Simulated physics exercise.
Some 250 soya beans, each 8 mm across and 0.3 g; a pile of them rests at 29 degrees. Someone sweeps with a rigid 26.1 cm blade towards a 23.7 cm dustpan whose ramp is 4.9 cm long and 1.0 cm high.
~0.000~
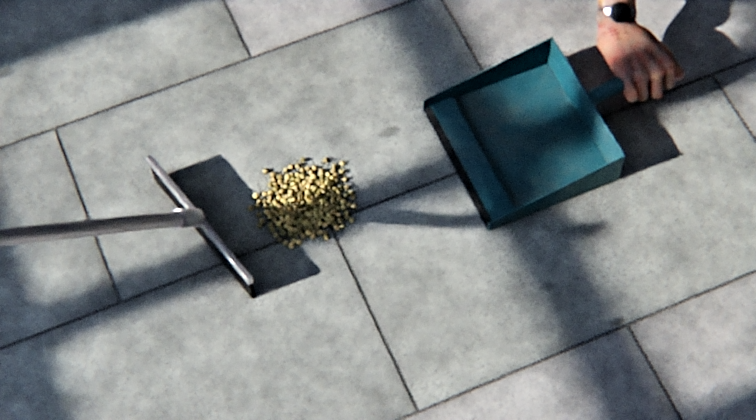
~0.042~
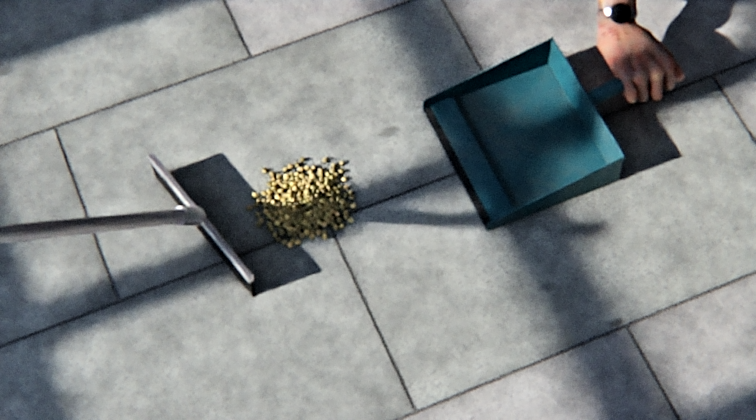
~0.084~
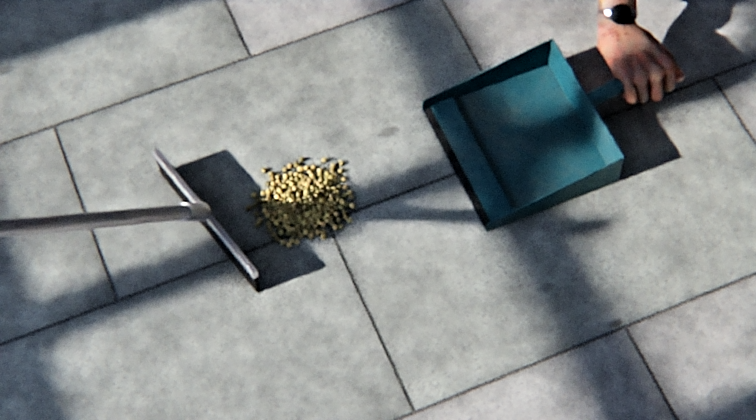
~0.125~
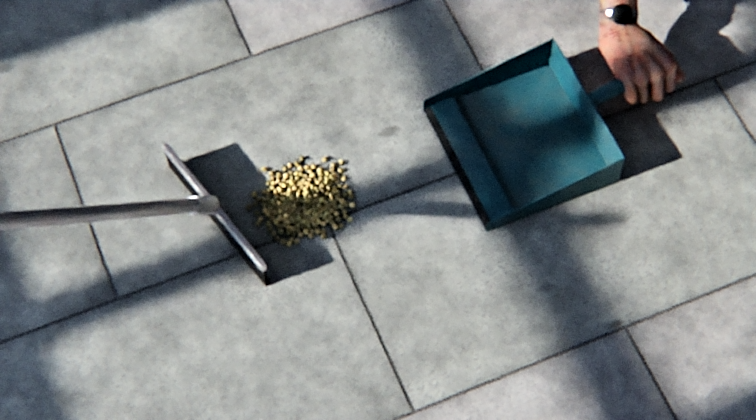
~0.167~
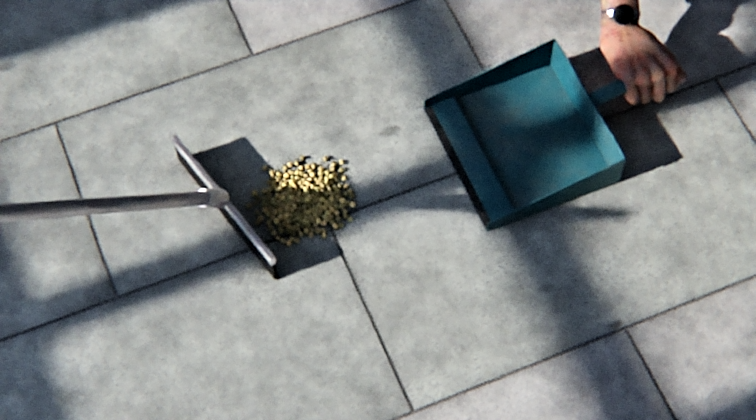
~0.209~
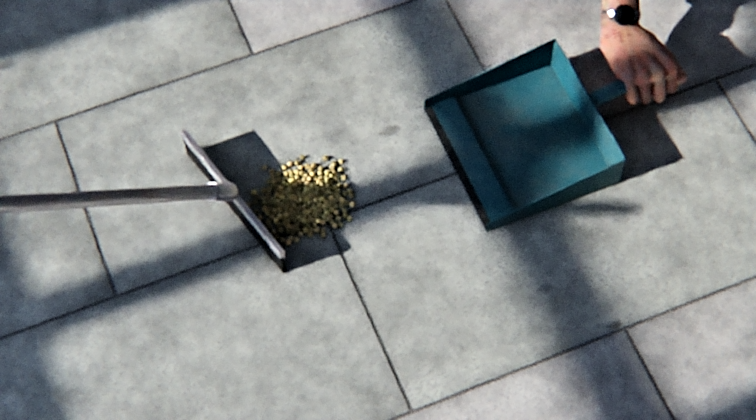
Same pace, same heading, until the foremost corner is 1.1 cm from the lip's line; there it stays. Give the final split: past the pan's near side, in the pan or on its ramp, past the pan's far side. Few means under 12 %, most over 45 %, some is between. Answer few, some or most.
Past the pan's near side: Few; in the pan or on its ramp: Some; past the pan's far side: Some.
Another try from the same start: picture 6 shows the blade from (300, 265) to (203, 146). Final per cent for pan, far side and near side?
Pan 10, far 25, near 0.
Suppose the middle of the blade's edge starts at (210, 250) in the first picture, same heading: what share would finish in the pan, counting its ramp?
Some 20 per cent.
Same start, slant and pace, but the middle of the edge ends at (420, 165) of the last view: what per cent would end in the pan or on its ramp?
Some 10 per cent.
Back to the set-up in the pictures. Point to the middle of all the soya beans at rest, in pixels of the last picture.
At about (429, 123).
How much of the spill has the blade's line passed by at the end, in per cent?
Roughly 10 per cent.
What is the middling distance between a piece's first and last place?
Some 24 cm.
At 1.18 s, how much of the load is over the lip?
Near 25 per cent so far.
After 0.58 s, middle of the blade 20 cm from the lip; 0 % over the lip, far side 15 %, near side 0 %.
After 0.83 s, middle of the blade 10 cm from the lip; 0 % over the lip, far side 25 %, near side 0 %.
After 1.18 s, middle of the blade 4 cm from the lip; 25 % over the lip, far side 35 %, near side 0 %.
At rest (1.6 s), near side 0 %, pan 25 %, far side 35 %, in front of the lip or behind the blade 40 %.
